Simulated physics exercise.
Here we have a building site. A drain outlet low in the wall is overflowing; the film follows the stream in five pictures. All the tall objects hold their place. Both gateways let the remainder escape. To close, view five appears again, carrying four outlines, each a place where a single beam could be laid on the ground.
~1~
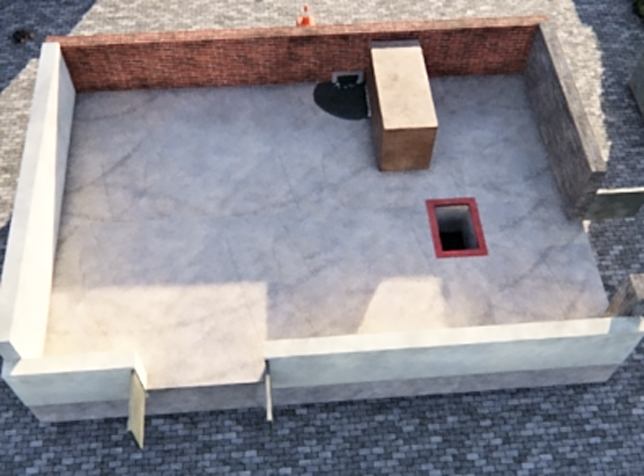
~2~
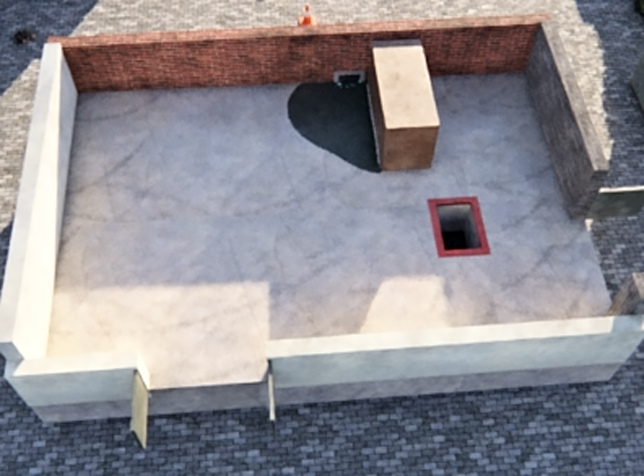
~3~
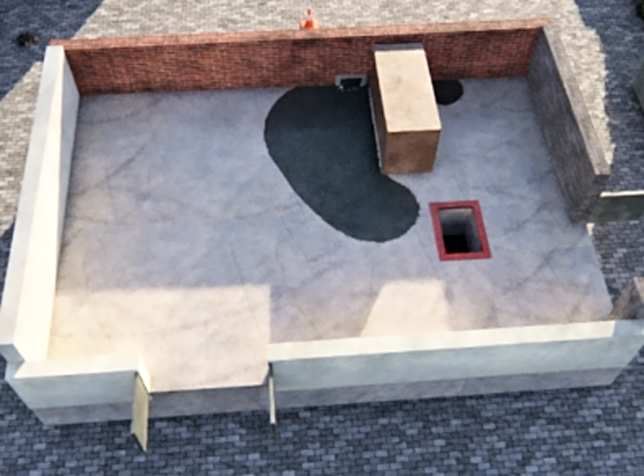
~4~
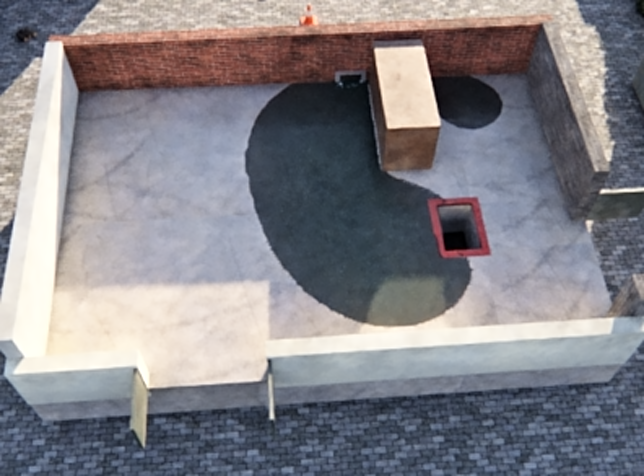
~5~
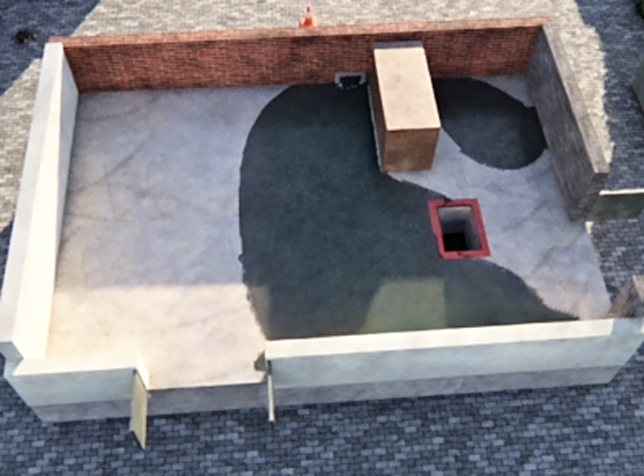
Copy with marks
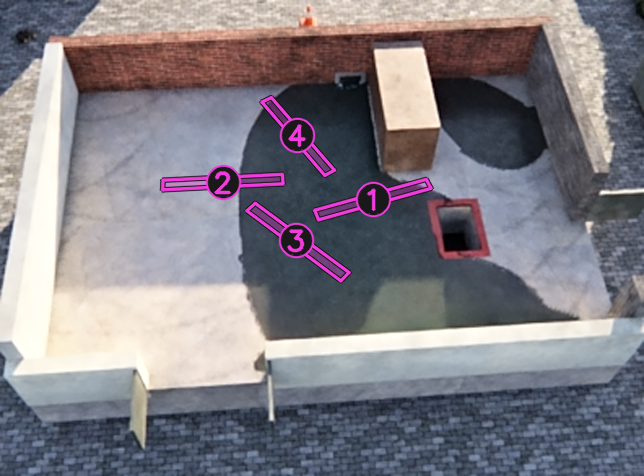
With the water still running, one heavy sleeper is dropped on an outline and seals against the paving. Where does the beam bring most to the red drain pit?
Place 4.
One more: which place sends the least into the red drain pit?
It is 1.
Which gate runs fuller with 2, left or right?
More leaves on the right.
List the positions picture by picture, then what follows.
The first frame shows outfall at (348, 77); red drain pit at (456, 227); open gate at (583, 268); open gate at (206, 370); front seen at (362, 112), 2 % of the ground wet; red drain pit still dry.
The second frame shows front seen at (357, 162), 6 % of the ground wet; red drain pit still dry.
The third frame shows front seen at (400, 231), 13 % of the ground wet; red drain pit still dry.
The fourth frame shows front seen at (440, 309), 25 % of the ground wet; red drain pit taking water.
In the fifth frame, 36 % of the ground is wet; red drain pit taking water.
On the marked copy, 1 from (316, 215) to (428, 183); 2 from (162, 184) to (282, 179); 3 from (251, 207) to (344, 276); 4 from (266, 99) to (329, 172).
If 1 is chosen, about 5 % of the stream goes into the red drain pit, about 95 % out by the gates.
If 2 is chosen, about 11 % of the stream goes into the red drain pit, about 88 % out by the gates.
If 3 is chosen, about 12 % of the stream goes into the red drain pit, about 88 % out by the gates.
If 4 is chosen, about 19 % of the stream goes into the red drain pit, about 80 % out by the gates.
